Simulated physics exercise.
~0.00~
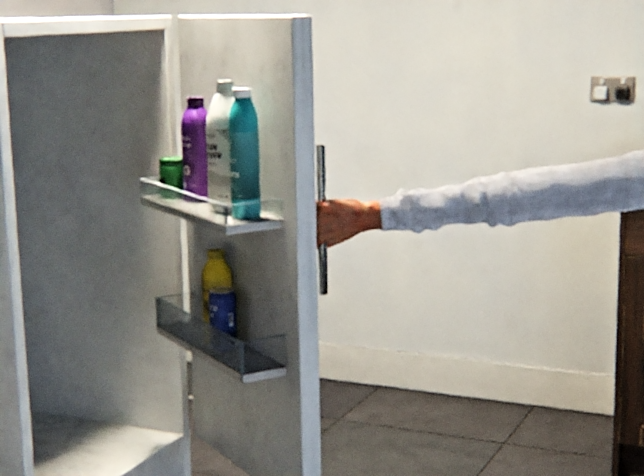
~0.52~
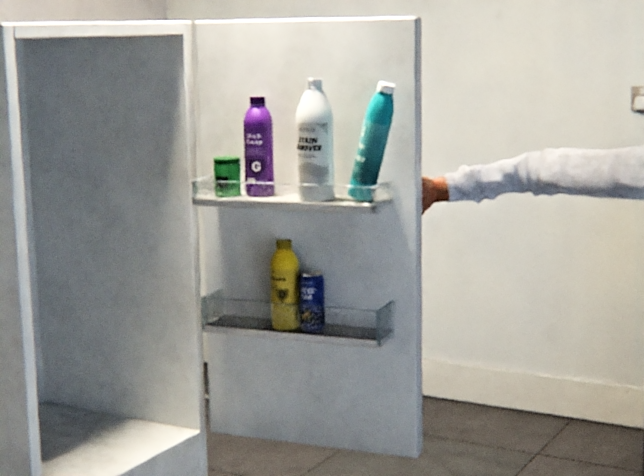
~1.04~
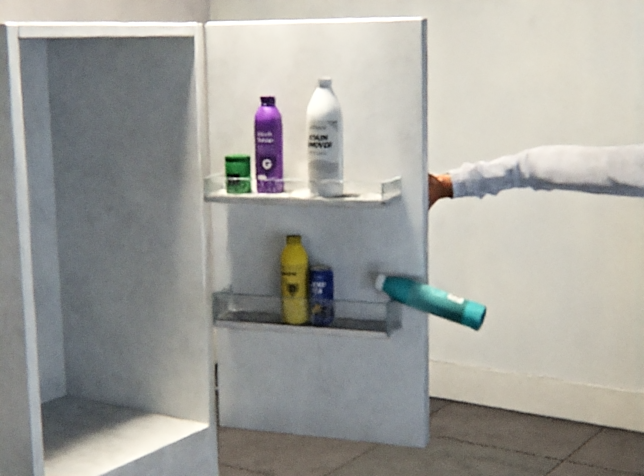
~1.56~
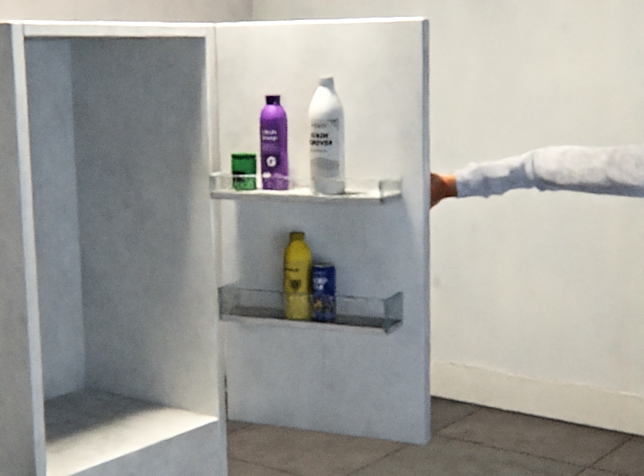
At first, a hand reaching in from the right grips the edge of a partly open white door, whose two inner racks hold a green jar, several bottles and a blue can. The arm swings the door wider, and the turquoise bottle at the outer end of the upper rack tips to the right. It then drops past the lower rack, turning onto its side in the air beyond the rack's end. Finally, the door rests wide open with the hand still on it, the turquoise bottle is out of sight, and everything else stands upright in the racks.
